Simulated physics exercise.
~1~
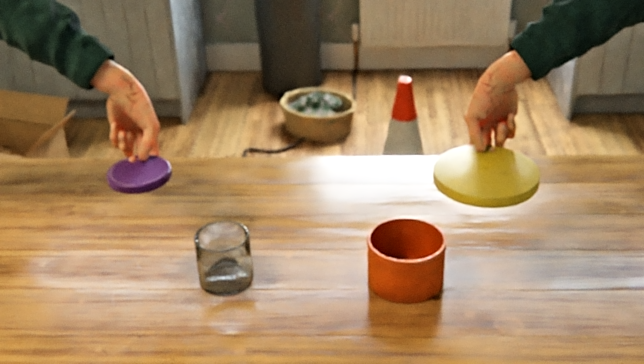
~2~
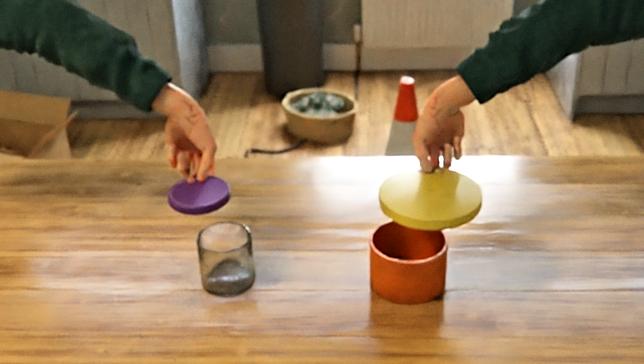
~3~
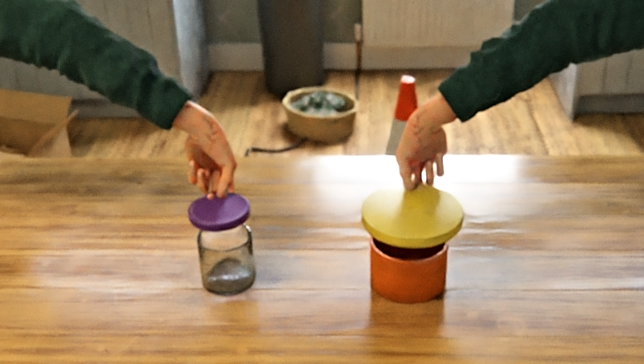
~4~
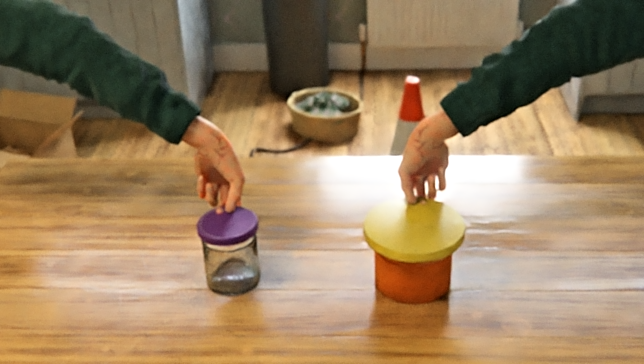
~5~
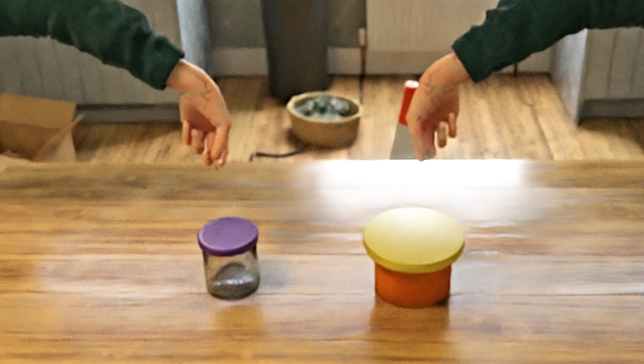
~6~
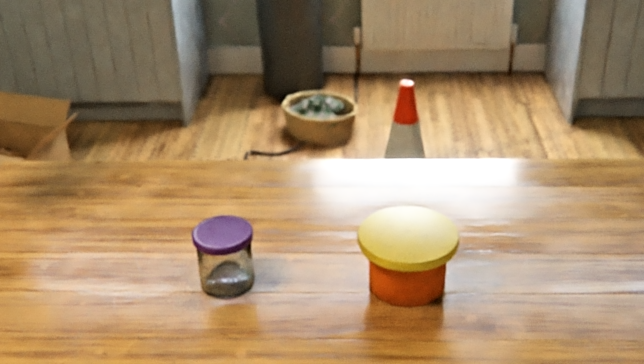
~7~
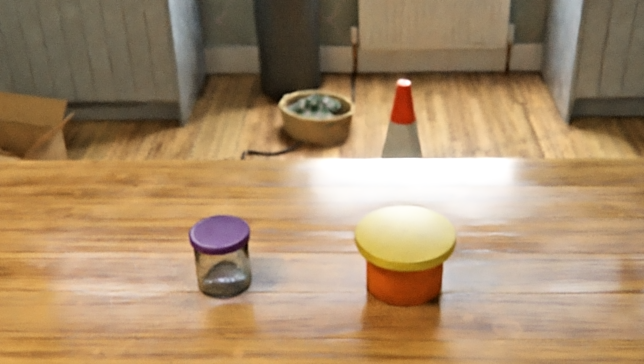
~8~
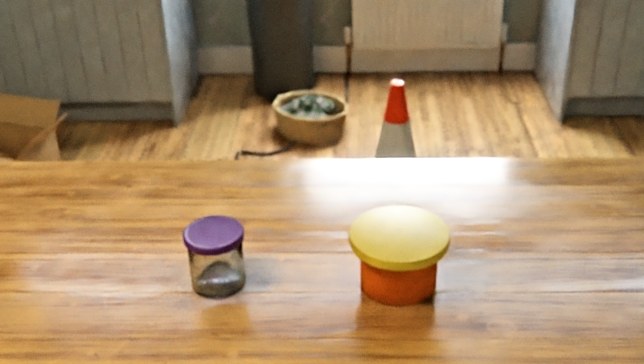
A purple lid and a larger yellow disc, each held by a hand, moved inward and down onto a small glass and an orange jar, then the hands let go and withdrew, leaving both openings covered.
